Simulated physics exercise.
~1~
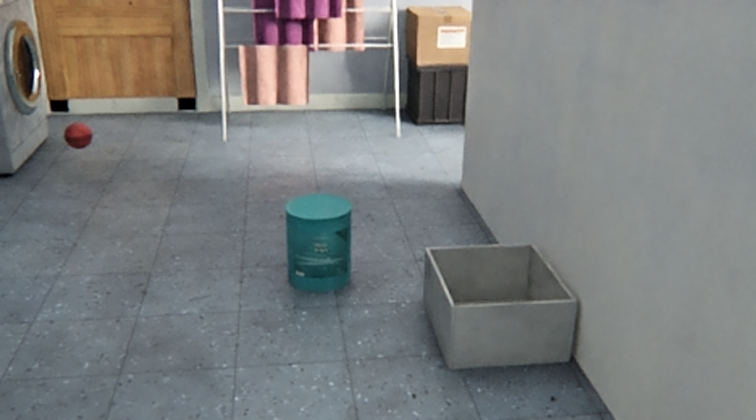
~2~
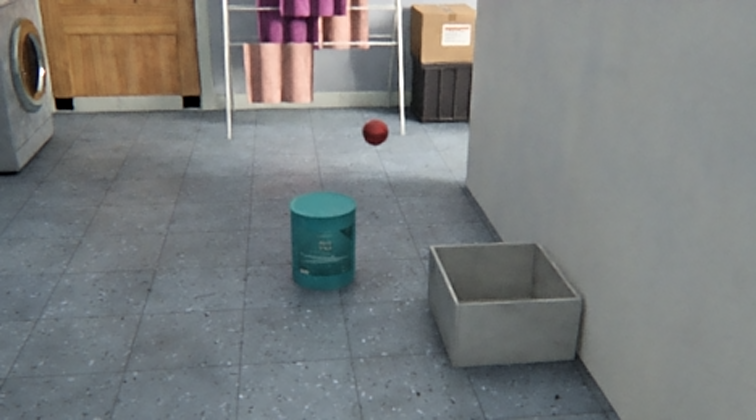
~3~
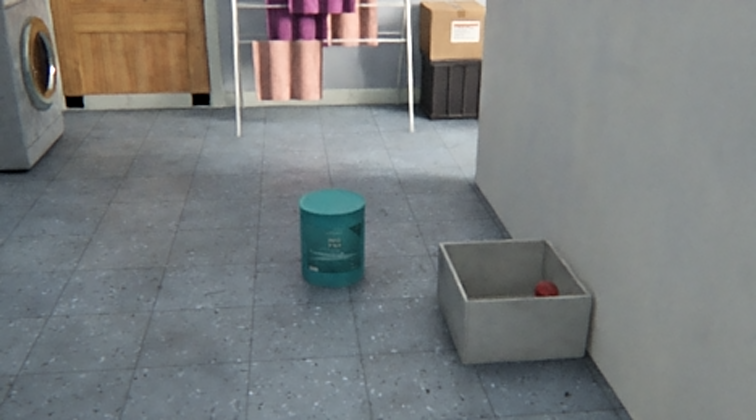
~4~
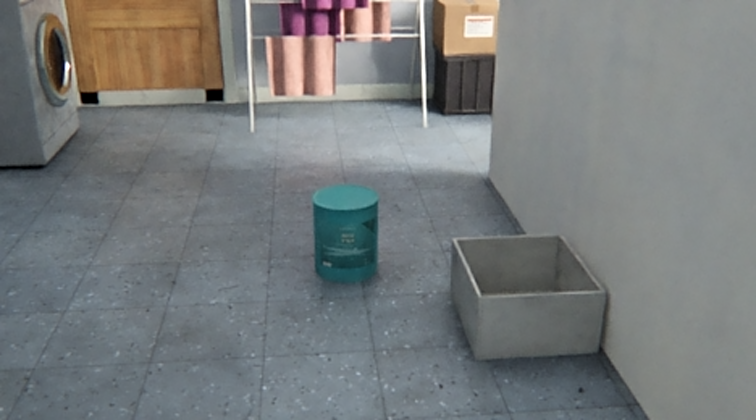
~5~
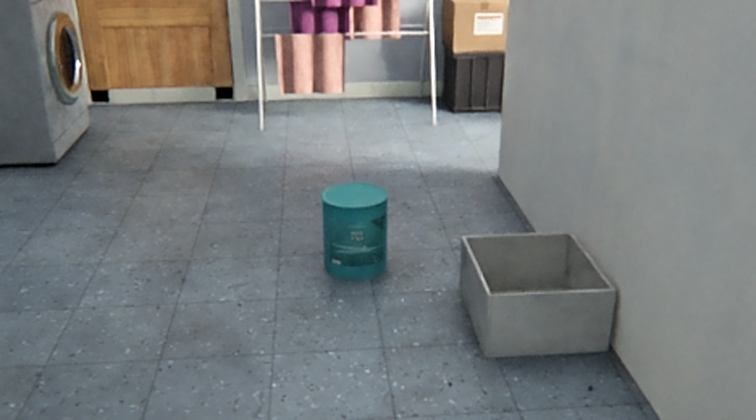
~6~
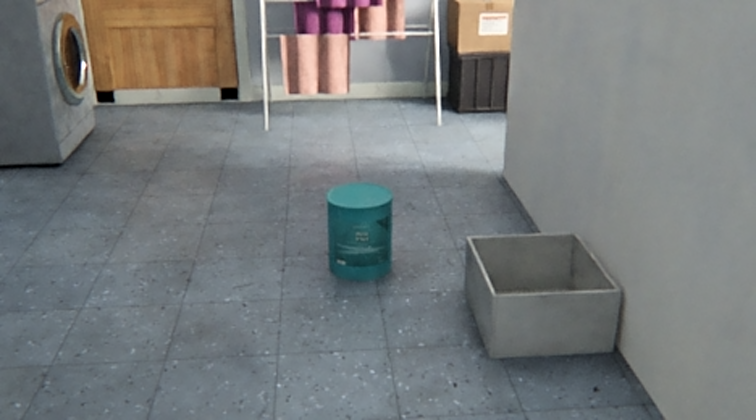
In a laundry room, a red ball flies right and drops into an open grey box.
